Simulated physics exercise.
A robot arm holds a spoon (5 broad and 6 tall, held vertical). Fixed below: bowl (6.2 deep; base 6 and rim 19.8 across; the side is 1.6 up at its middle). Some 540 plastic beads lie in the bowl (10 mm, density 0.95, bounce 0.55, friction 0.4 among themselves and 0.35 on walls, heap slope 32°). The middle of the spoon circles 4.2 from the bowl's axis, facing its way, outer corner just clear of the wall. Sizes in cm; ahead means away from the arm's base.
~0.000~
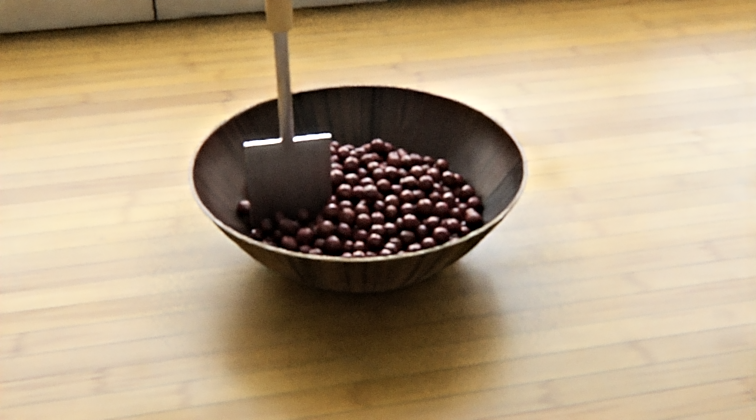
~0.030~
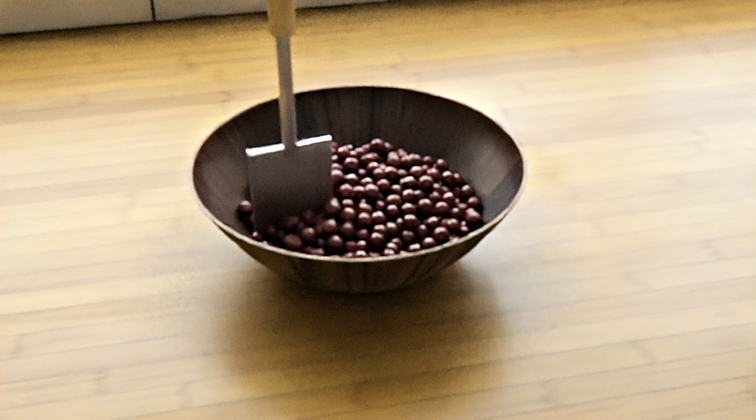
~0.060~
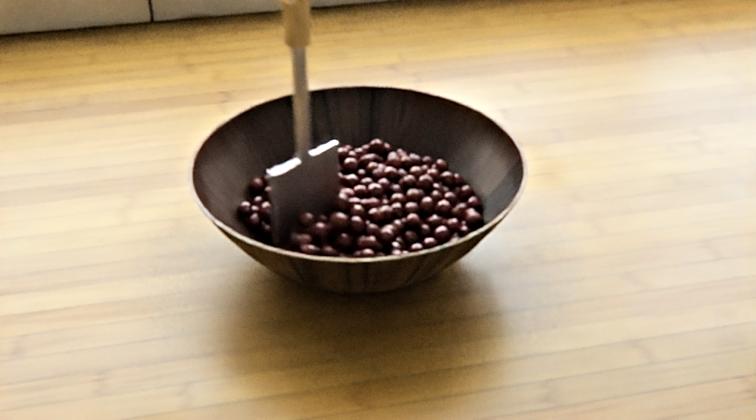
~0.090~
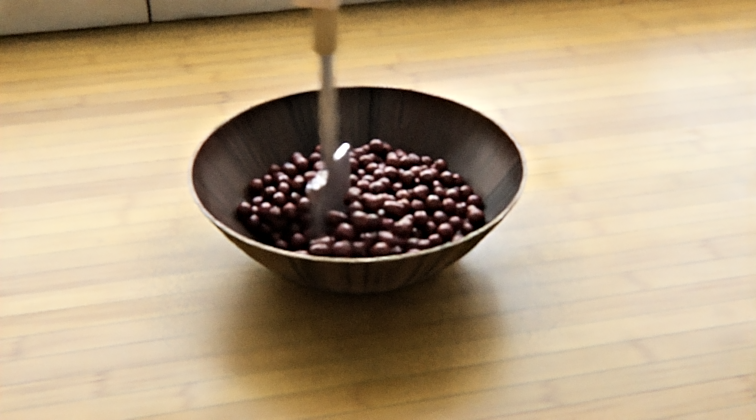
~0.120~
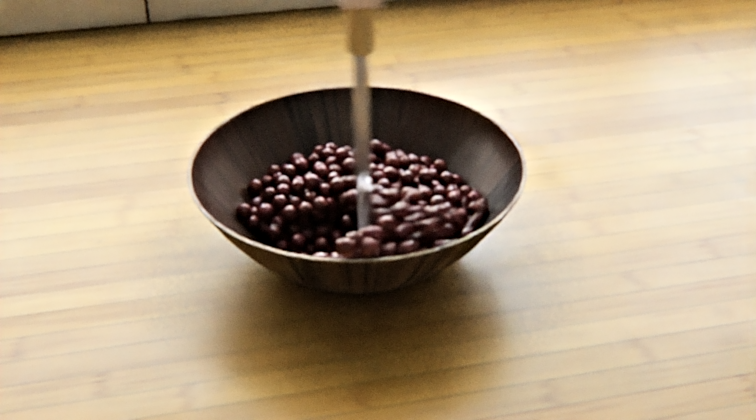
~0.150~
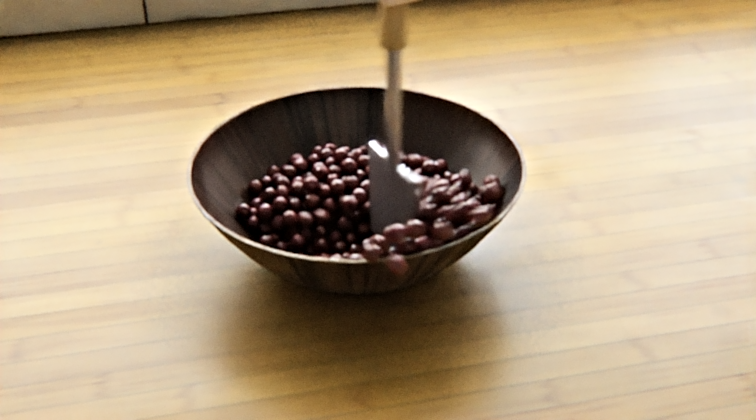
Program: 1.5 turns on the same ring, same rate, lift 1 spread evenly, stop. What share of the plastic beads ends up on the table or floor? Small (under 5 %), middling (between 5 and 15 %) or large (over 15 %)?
A large share, over 15 %, ends on the table or floor.
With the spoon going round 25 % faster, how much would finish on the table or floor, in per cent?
Then about 35 per cent.
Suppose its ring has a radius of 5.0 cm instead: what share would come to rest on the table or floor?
Then about 15 per cent.
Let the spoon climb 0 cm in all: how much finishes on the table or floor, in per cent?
About 35 per cent.
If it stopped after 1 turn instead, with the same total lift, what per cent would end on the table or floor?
Then about 20 per cent.
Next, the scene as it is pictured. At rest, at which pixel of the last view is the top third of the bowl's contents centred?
Around (387, 203).
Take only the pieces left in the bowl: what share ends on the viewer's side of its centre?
Roughly 50 per cent.
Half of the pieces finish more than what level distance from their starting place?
About 8 cm.
After 0.35 s, 274° round, highest piece 11 above the table; 464 in the bowl, 32 on the table or floor, 40 in flight or on the tool.
After 0.55 s, 80° round, highest piece 9 above the table; 417 in the bowl, 103 on the table or floor, 16 in flight or on the tool.
After 0.85 s, 180° round, highest piece 5 above the table; 406 in the bowl, 130 on the table or floor.
After 1.55 s, 180° round, highest piece 5 above the table; 406 in the bowl, 130 on the table or floor.
In the end, 406 in the bowl, 130 on the table or floor. That is 24 % on the table or floor.
